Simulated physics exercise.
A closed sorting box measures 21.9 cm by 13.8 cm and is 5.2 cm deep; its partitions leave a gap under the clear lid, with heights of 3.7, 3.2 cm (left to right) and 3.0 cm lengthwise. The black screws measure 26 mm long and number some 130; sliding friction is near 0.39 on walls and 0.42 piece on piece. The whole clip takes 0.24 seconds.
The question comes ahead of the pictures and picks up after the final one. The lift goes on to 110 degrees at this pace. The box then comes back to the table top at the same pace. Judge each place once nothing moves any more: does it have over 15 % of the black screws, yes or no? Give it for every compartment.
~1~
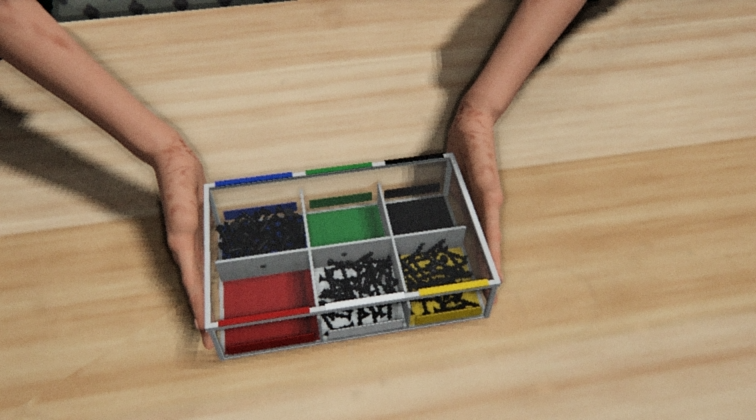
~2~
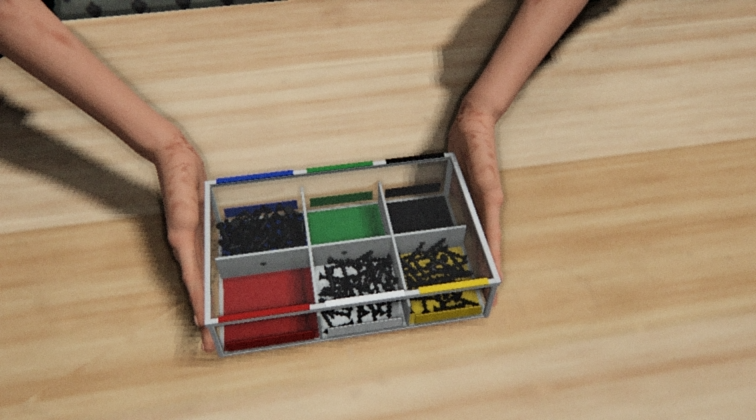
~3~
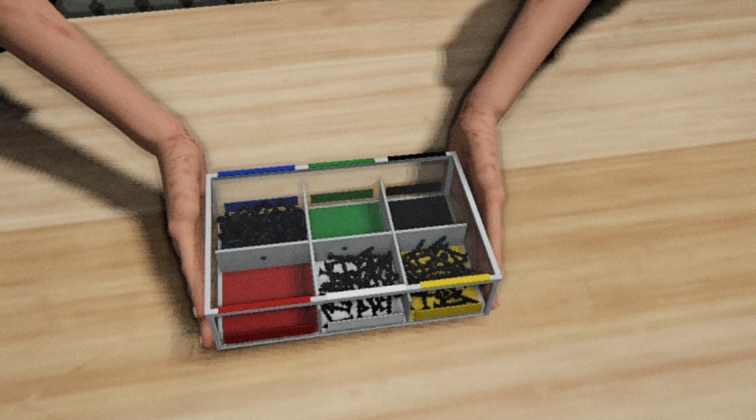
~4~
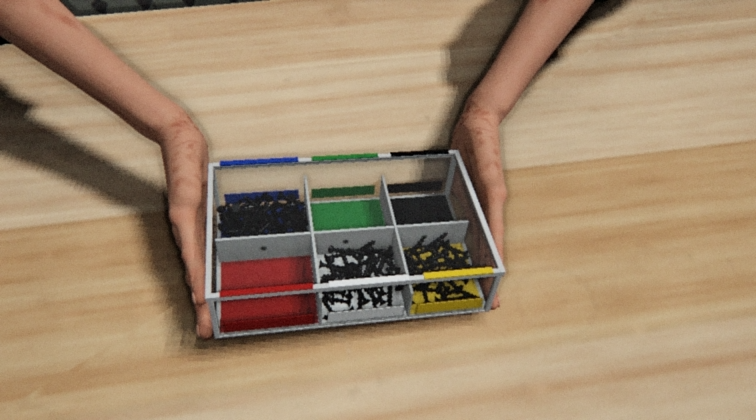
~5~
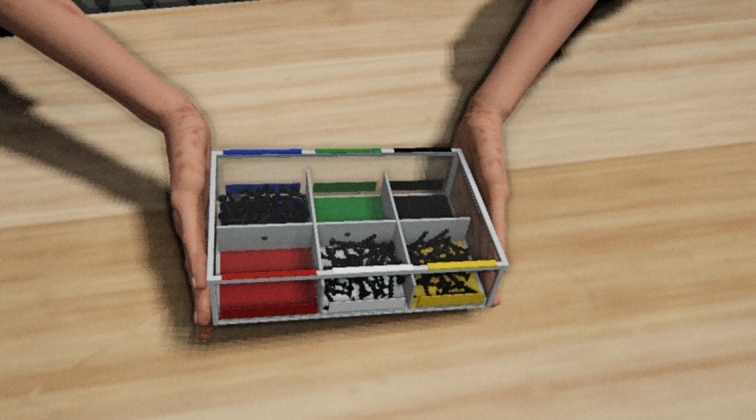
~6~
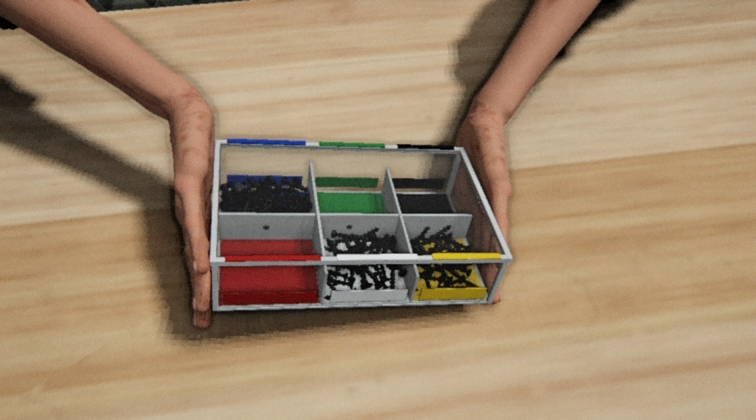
Red: No, blue: Yes, green: No, yellow: Yes, white: No, black: Yes.
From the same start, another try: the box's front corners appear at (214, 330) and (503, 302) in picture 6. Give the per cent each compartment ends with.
Final shares: Red 30%, blue 0%, green 0%, yellow 30%, white 35%, black 0%.
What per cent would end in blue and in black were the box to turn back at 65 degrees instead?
Result - blue at 45 percent, black at 0 percent.
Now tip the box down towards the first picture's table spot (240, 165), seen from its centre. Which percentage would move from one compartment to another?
About 50 per cent.
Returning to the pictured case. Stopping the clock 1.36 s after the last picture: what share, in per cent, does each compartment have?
Red = 0, blue = 40, green = 5, yellow = 25, white = 10, black = 15 (per cent).
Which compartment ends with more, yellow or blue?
Blue.
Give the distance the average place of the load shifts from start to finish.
Net shift: Approx. 5.0 cm.
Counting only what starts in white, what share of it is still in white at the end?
I'd put it at roughly 0 per cent.
Then, 1.36 s after the last picture, tilt 110 degrees; blue 40 %, green 5 %, yellow 25 %, white 10 %, black 15 %.
Then, 2.26 s after the last picture, tilt 51 degrees; blue 40 %, yellow 20 %, black 40 %.
Then, 3.16 s after the last picture, tilt 0 degrees; blue 40 %, green 5 %, yellow 20 %, black 40 %.
In the end, red 0 %, blue 40 %, green 5 %, yellow 20 %, white 0 %, black 40 %.
